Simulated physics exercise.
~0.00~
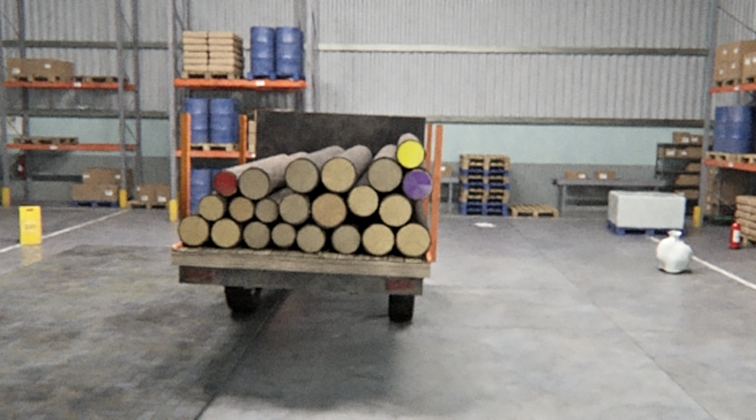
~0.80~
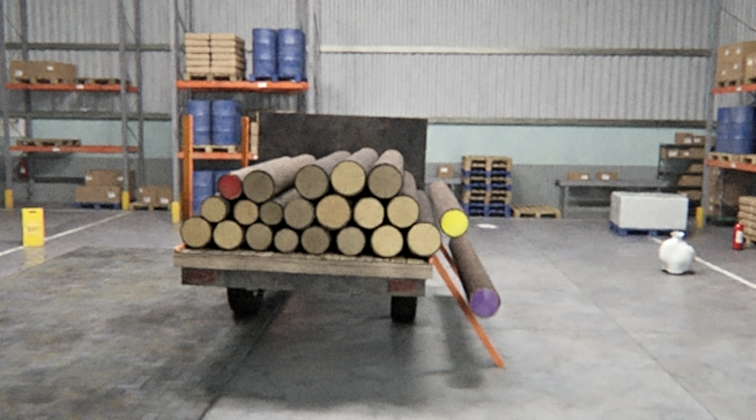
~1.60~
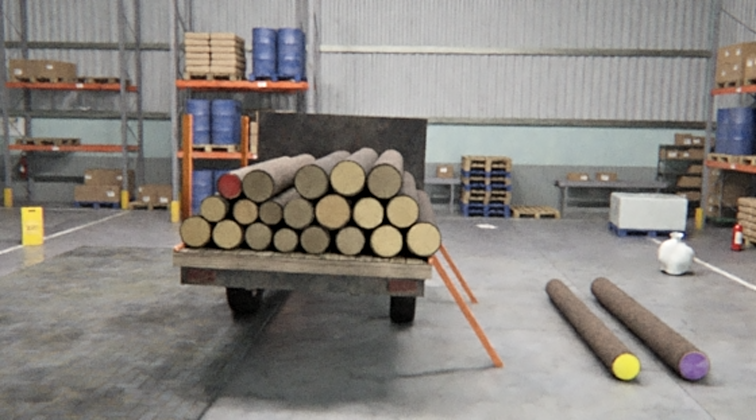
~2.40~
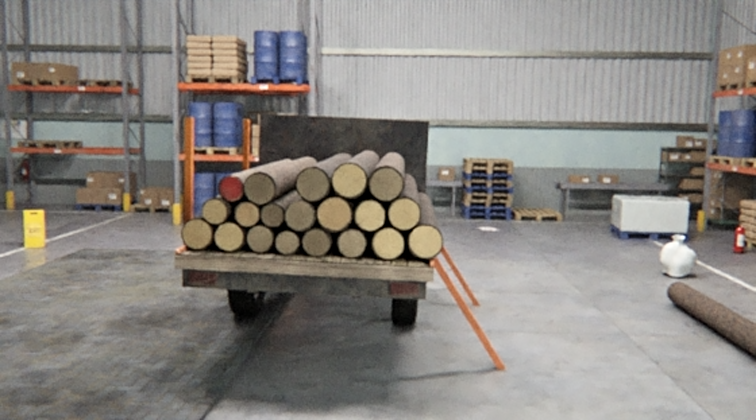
Two logs, yellow-ended and purple-ended, drop off the trailer's right side and roll away right.
